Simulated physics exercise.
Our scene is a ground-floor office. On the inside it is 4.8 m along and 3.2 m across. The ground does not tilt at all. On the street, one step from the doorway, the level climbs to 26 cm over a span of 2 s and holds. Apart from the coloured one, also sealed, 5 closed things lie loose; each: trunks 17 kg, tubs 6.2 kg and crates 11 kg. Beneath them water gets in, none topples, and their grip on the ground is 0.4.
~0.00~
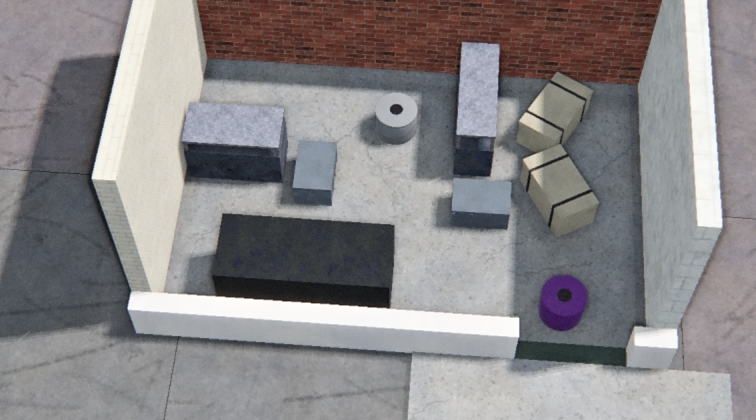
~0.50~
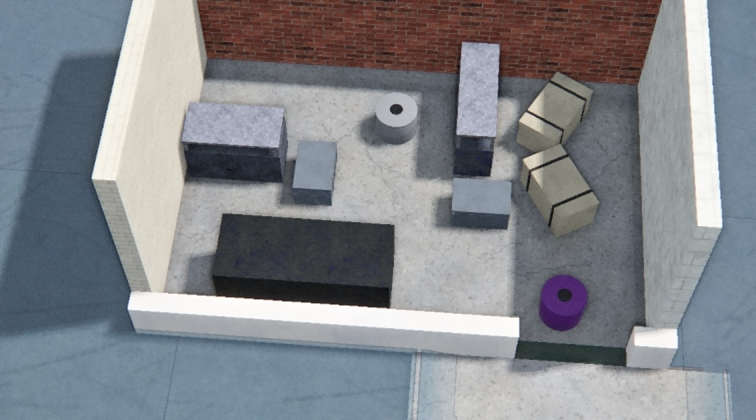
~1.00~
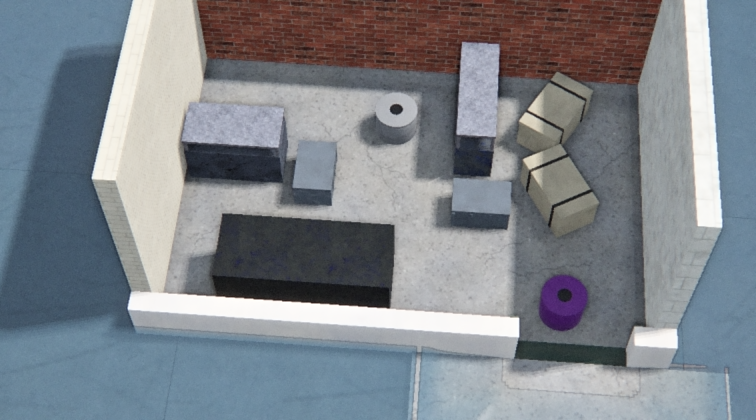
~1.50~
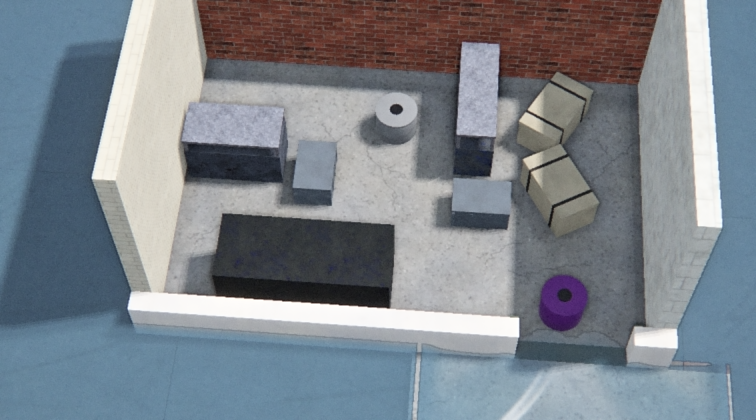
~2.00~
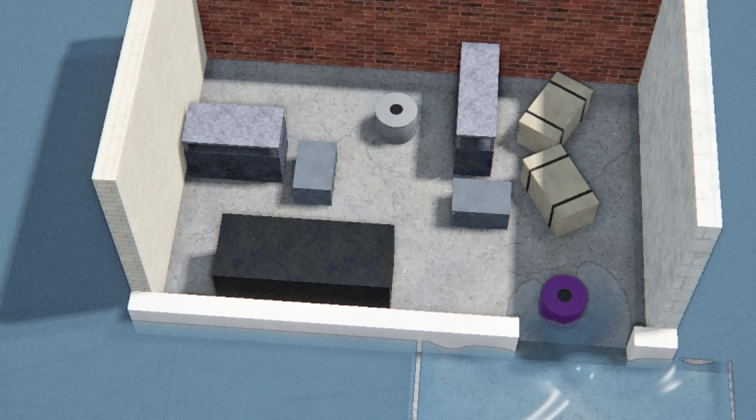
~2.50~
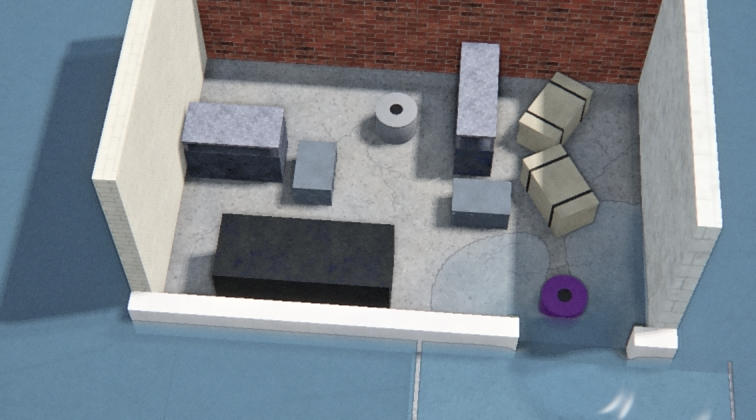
At the start, a roofless brick-backed room holding crates, blocks and a purple tub near the doorway stands on dry ground. Blue water then covers the ground outside and the slab before the doorway. Finally it enters and spreads around the tub across the nearby floor, while the objects barely move, if at all.
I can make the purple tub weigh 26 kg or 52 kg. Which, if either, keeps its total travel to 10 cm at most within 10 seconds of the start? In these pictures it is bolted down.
Answer: Neither suffices.
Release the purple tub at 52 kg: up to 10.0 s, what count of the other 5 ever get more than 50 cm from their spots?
I count 2 of them.
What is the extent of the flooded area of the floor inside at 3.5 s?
Close to 6.5 m2, I'd say.
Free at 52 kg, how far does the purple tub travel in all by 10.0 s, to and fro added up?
About 30 cm.
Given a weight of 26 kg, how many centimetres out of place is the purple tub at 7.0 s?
140 cm.
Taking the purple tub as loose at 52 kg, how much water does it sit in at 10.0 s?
Something like 16 centimetres.
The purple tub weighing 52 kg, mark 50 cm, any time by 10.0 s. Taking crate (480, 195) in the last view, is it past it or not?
That one is beyond half a metre, as it turns out.
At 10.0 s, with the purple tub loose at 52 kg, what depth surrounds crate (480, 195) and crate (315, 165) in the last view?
Close to 9 and 9 centimetres.
After 3.5 s the purple tub would be 96 cm from its start with 26 kg and 32 cm from its start with 52 kg; 9 cm of water round it then.
After 4.5 s the purple tub would be 126 cm from its start with 26 kg and 32 cm from its start with 52 kg; 10 cm of water round it then.
After 7.0 s the purple tub would be 144 cm from its start with 26 kg and 31 cm from its start with 52 kg; 14 cm of water round it then.
After 10.0 s the purple tub would be 172 cm from its start with 26 kg and 31 cm from its start with 52 kg; 16 cm of water round it then.
